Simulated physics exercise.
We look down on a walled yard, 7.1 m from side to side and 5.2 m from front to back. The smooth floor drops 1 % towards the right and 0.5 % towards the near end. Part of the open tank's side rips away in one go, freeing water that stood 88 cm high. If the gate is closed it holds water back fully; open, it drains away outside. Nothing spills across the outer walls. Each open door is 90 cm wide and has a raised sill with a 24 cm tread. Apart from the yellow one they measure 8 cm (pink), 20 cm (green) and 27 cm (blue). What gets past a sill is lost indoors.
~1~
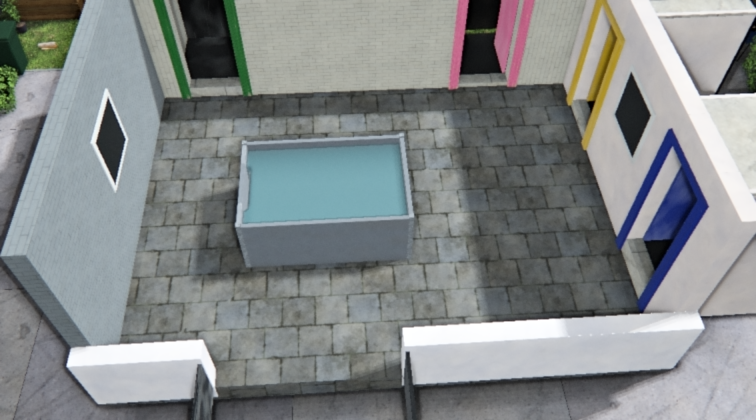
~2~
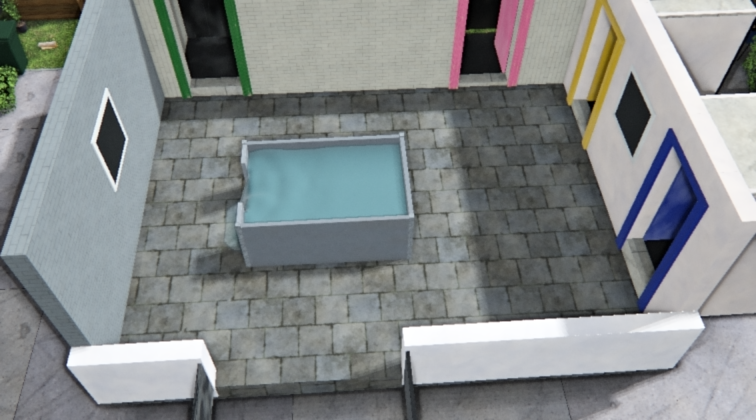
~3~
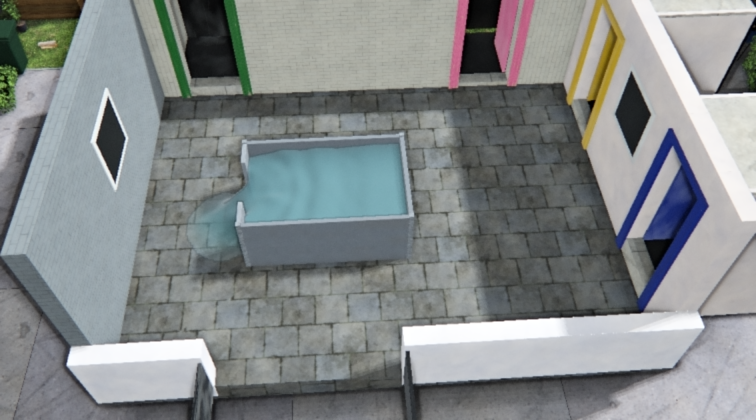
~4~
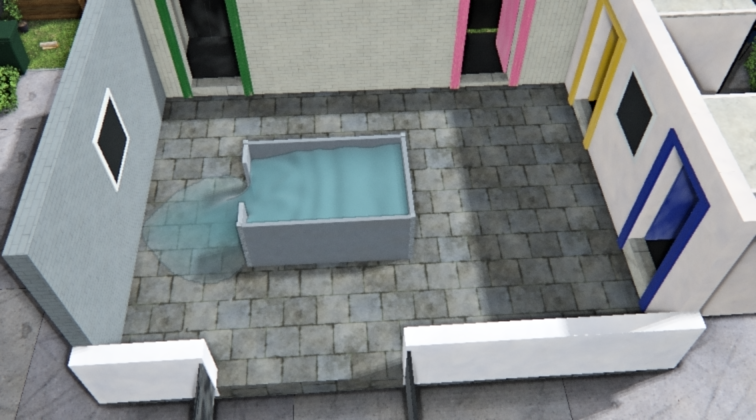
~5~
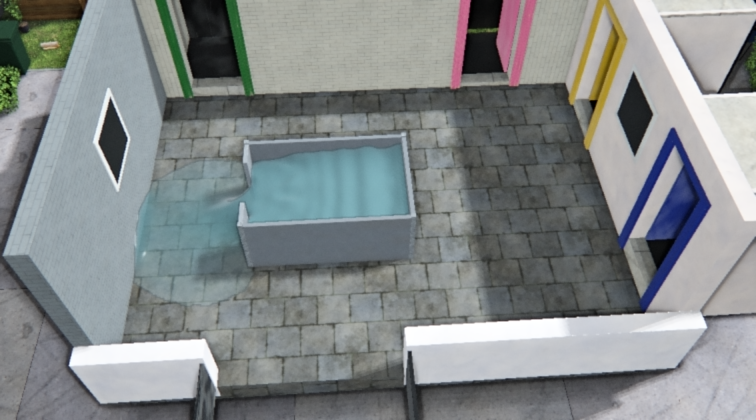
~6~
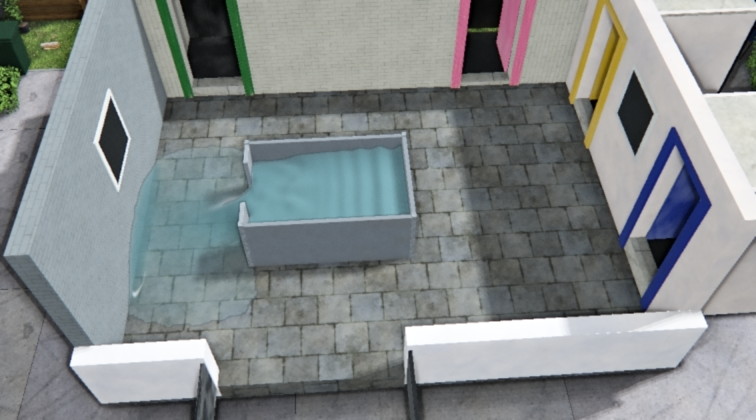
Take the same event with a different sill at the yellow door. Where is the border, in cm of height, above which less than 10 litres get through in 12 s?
At least 10.5 cm or so.
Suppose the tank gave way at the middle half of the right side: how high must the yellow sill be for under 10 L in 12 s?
Then roughly 19 cm.
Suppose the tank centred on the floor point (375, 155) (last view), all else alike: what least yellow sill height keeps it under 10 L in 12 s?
About 12.0 cm.
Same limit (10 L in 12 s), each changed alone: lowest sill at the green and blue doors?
Roughly 25 cm at green and 12.0 cm at blue.
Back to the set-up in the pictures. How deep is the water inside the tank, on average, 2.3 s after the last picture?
About 42 cm.
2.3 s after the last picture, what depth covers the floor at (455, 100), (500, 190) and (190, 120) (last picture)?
In that order: 0, 0 and 13 cm.
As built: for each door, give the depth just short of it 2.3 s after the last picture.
Depths in cm: Pink 0, green 25, blue 0, yellow 0.
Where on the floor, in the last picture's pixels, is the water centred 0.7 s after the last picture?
At about (278, 226).
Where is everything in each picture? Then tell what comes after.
In the first frame, still water, 88 cm deep, in the open tank at (325, 182); the yellow door at (592, 79) is dry.
In the second frame, the front is at (230, 240), 0.3 m from the gap at (250, 209); 0.2 m2 of floor is wet, 88 cm left at the back.
In the third frame, water pours out at (250, 210) and has run 0.9 m, to (193, 238); about 13 cm deep outside, 88 cm at the back.
In the fourth frame, the front is at (147, 231), 1.6 m from the gap at (252, 212); 2.1 m2 of floor is wet, 88 cm left at the back.
In the fifth frame, the front is at (135, 275), 1.7 m from the gap at (253, 211); 3.5 m2 of floor is wet, 84 cm left at the back.
In the sixth frame, the front is at (130, 309), 1.9 m from the gap at (253, 211); 4.5 m2 of floor is wet, 77 cm left at the back; the yellow door at (595, 77), 5.7 m from the gap, is still 5.5 m from the nearest water.
Then, 0.7 s after the last picture water covers 20 % of the floor, deepest (45 cm) near (118, 374); it has not reached the yellow door.
Then, 2.3 s after the last picture water covers 45 % of the floor, deepest (33 cm) near (118, 374); it has not reached the yellow door.
Then, 11.3 s after the last picture water covers 95 % of the floor, deepest (12 cm) near (633, 286); 11 cm at the yellow door, 0 litres in over its 14 cm sill.
At the yellow door as built, the water peaked near 14 cm, 6.9 s after the last picture.
With a sill of 9.5 cm, 19 litres would have come in within the 12 s; with 13 cm, 0 litres. So under 10 litres takes about 10.5 cm.
